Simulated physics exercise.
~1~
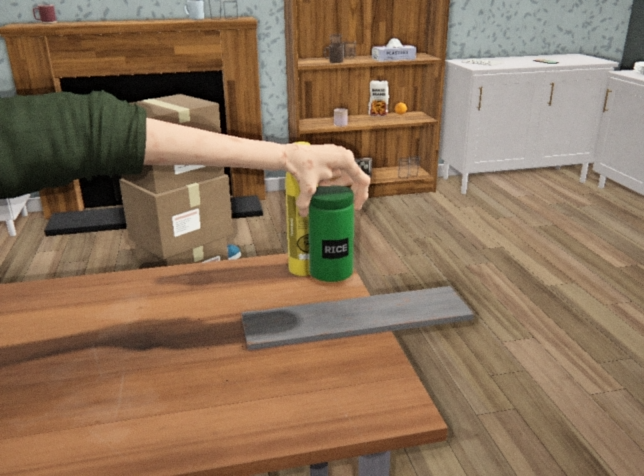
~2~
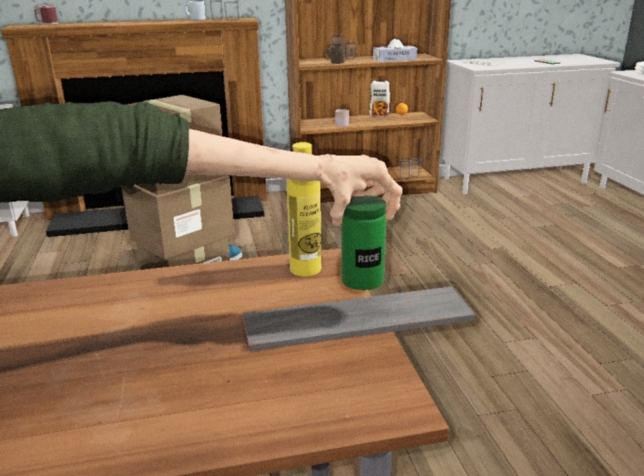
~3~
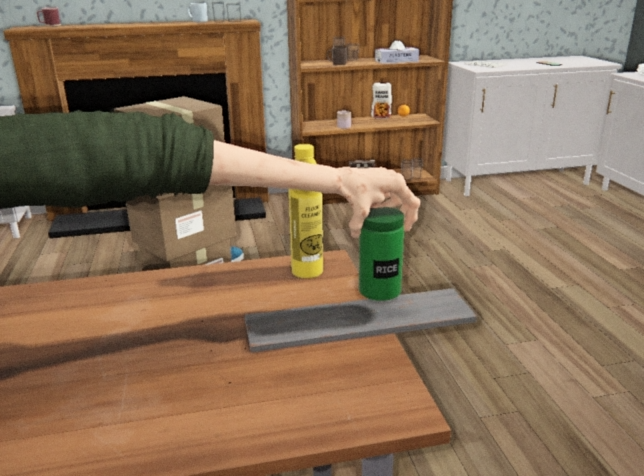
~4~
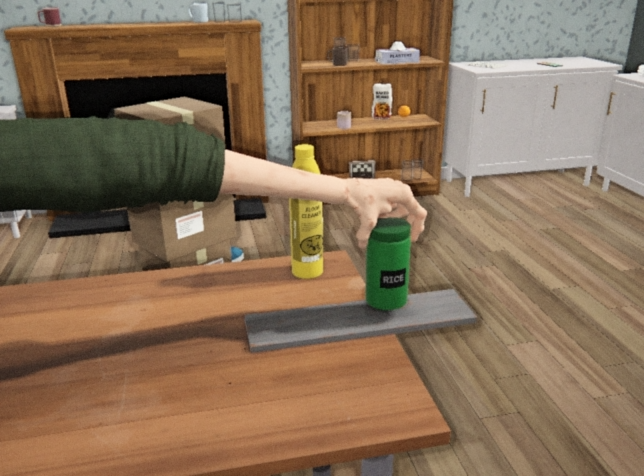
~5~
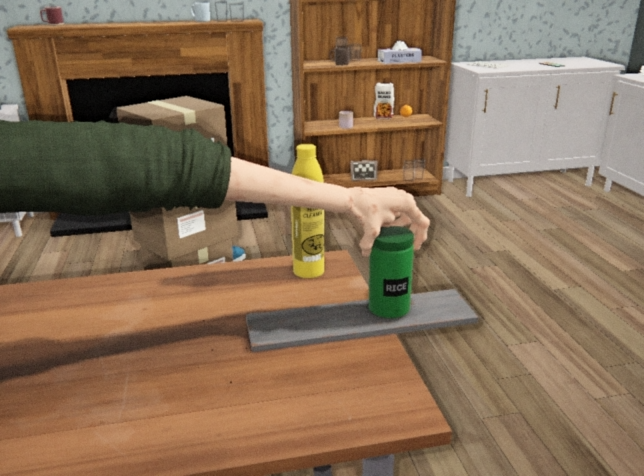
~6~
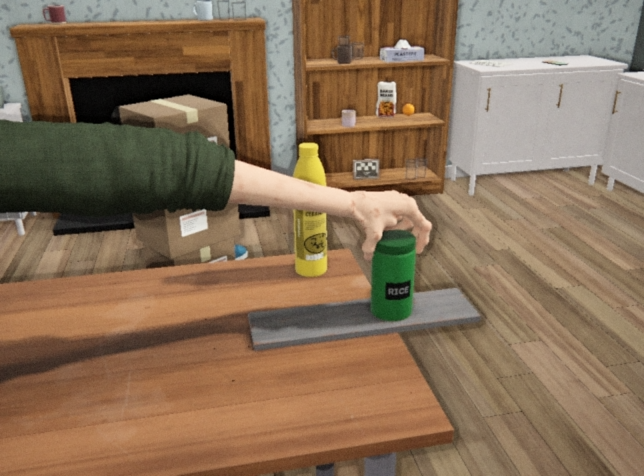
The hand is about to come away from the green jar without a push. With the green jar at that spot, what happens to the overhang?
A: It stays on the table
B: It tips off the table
It stays on the table (A).
Then, 0.80 s on from there, no change.
Then, 1.70 s on from there, green jar resting near (393, 275).
In the end, all 3 unmoved. At the end, from the last picture's camera, green jar near (393, 275). The board stays on the table.
